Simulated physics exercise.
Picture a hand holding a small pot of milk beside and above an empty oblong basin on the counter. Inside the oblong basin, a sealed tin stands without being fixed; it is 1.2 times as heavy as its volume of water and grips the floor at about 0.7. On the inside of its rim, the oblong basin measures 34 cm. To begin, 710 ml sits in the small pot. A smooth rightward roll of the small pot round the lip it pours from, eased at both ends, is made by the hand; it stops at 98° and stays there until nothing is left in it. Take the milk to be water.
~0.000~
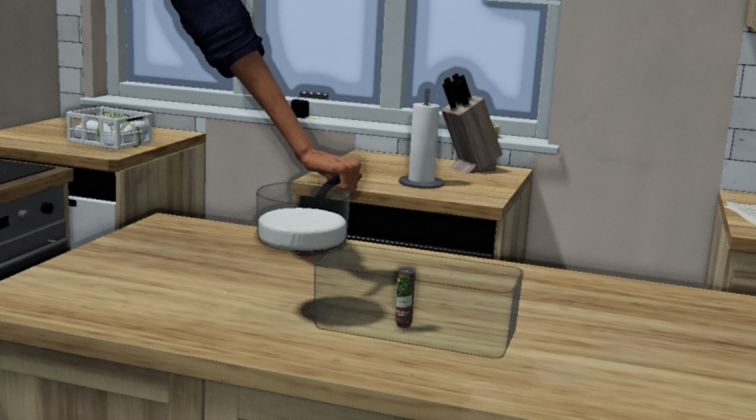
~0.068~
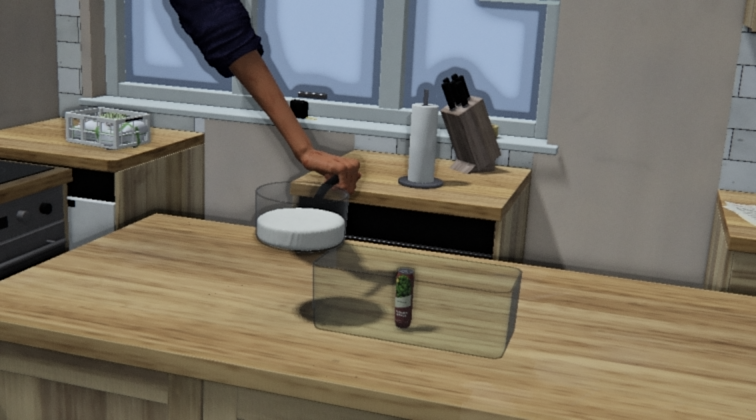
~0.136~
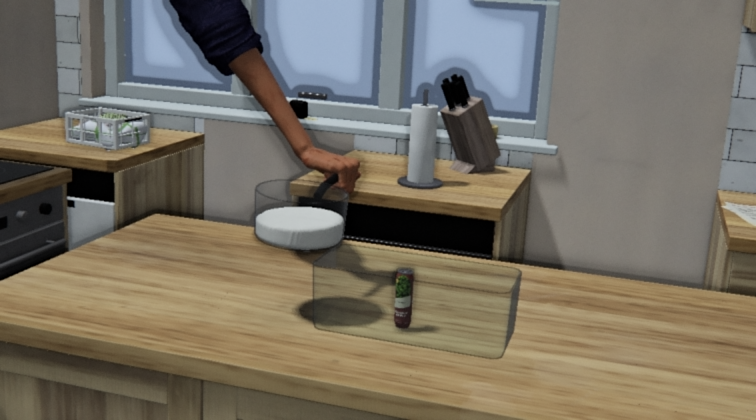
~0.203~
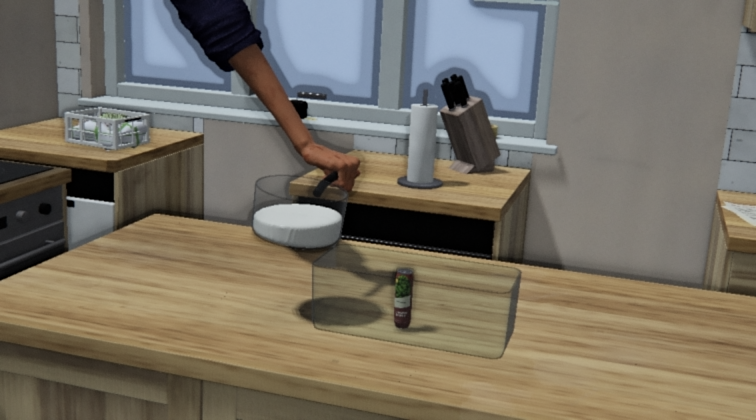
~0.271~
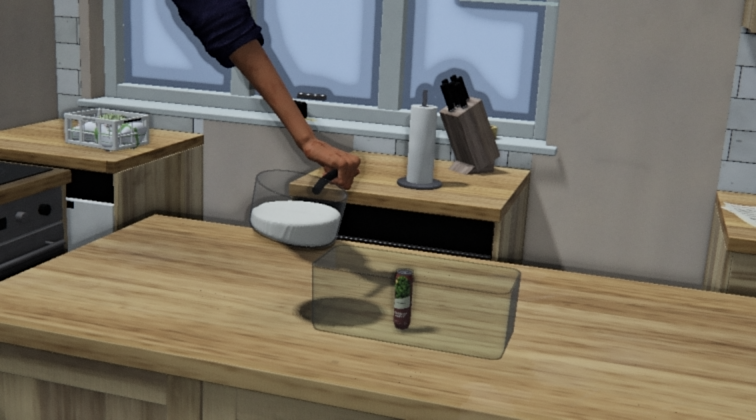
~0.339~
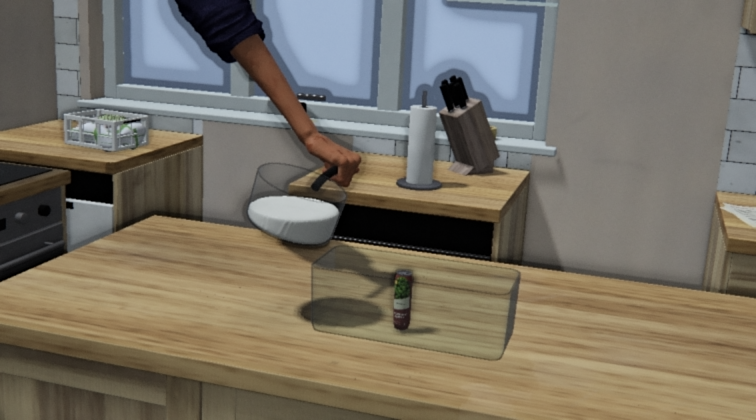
A hand slowly tilts a small clear pot of white liquid rightward above an oblong basin.
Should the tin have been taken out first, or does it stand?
Watch, it's going to go down.
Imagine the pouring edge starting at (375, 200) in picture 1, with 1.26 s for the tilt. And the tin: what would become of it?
It does not tip.
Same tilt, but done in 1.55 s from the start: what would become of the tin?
In that case the tin overturns.
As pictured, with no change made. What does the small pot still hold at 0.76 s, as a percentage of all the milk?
80 %.
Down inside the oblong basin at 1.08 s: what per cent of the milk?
About 52 %.
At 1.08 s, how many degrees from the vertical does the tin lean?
It sits at roughly 5°.
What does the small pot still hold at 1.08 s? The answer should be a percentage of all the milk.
Near 26 percent, more or less.
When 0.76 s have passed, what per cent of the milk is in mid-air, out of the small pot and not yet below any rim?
Roughly 20 percent.
Then, 0.76 s in, the tilt is 65° and 80 per cent is still to pour; the tin stands where it began.
Then, 1.08 s in, the tilt is 93° and 26 per cent is still to pour; the tin leans 5°.
Then, 1.40 s in, the tilt is 98° and 3 per cent is still to pour; the tin lies on its side.
Then, 1.76 s in, the tilt is 98° and 0 per cent is still to pour; the tin lies on its side.
Finally, the tin lies on its side.
